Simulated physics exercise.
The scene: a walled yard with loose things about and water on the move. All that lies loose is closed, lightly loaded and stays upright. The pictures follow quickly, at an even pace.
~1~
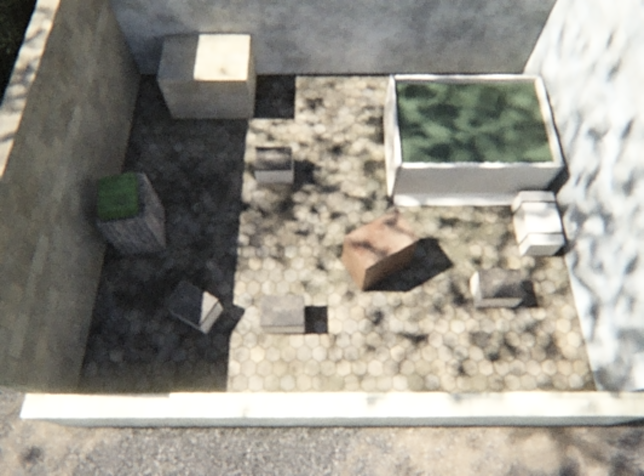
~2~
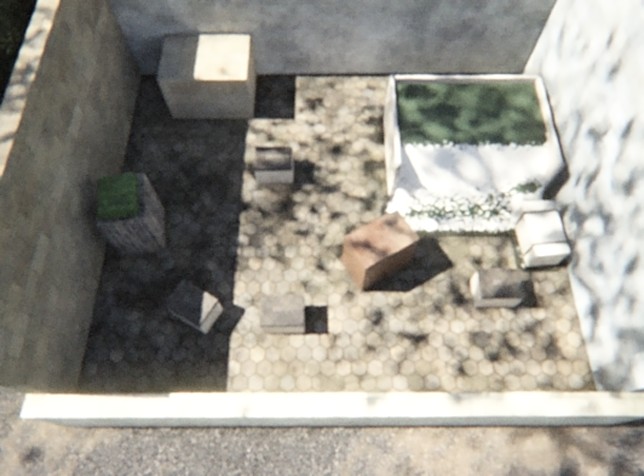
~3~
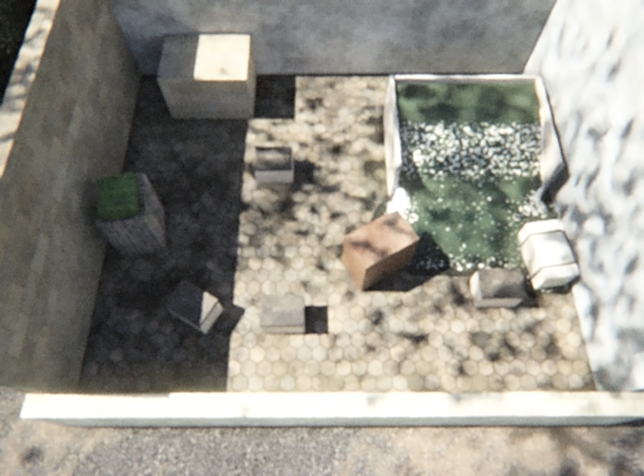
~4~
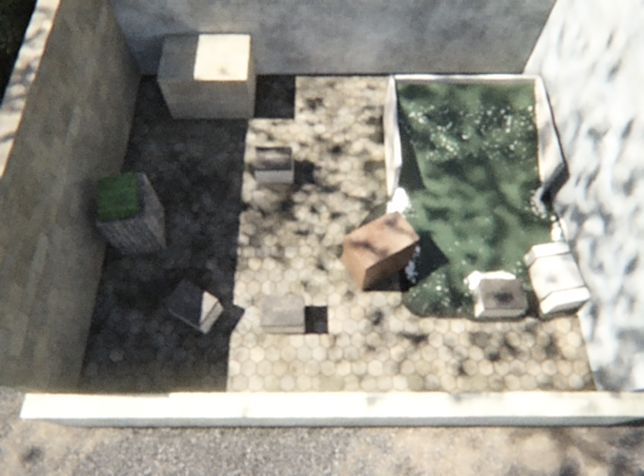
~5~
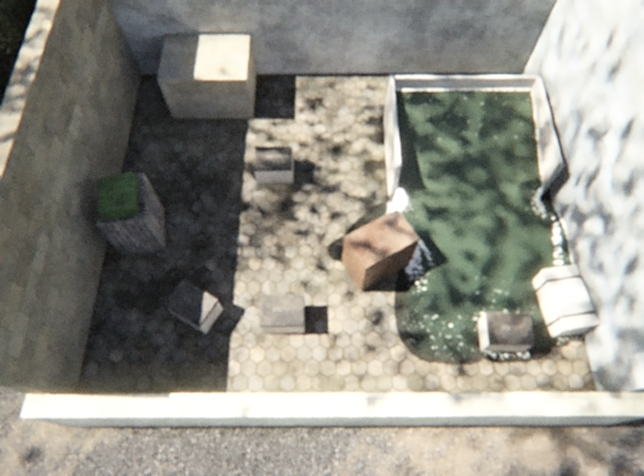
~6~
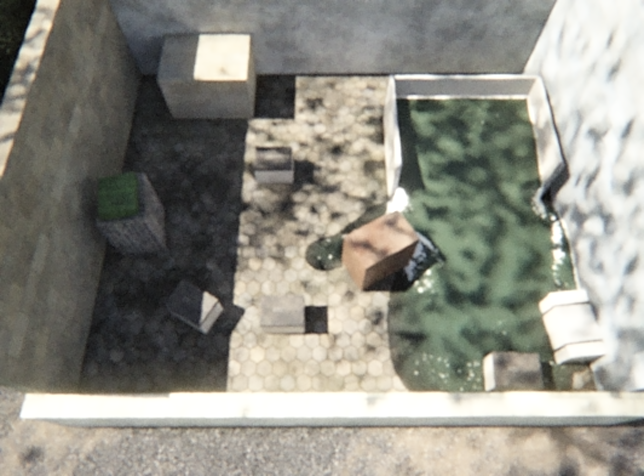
In a walled, paved yard scattered with blocks and boxes, green water pours over the front of a white-walled tank at the upper right. It spreads down the right side, pushing a pale box along the wall, then a smaller one toward the front, and creeps around a brown box that stays put.
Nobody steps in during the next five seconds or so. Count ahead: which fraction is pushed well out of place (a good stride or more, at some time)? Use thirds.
Share: Two thirds or more.
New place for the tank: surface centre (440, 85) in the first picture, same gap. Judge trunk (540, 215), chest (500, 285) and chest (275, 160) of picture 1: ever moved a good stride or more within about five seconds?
In that order: Yes, that far or more, no.
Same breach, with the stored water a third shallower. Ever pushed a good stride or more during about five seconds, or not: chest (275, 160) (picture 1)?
Verdict: Short of that.
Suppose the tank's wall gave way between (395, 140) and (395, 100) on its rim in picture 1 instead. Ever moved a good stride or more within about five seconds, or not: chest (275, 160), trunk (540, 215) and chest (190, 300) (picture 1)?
One after the other: Pushed that far, short of that, swept aside.
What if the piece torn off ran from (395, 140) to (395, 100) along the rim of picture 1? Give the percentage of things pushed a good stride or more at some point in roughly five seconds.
Some 40 per cent.
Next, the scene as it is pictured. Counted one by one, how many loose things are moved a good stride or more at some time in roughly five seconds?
The number is 5.
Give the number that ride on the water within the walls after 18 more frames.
4 of them.
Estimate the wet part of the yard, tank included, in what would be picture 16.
Roughly 55 per cent.
A moment on, 2 of 5 are well off their spots; 2 afloat.
Next, 2 of 5 are well off their spots; 2 afloat.
Later, 4 of 5 are well off their spots; 4 afloat.
In the end, 5 of 5 are well off their spots, and 5 have been at some point; 4 afloat.
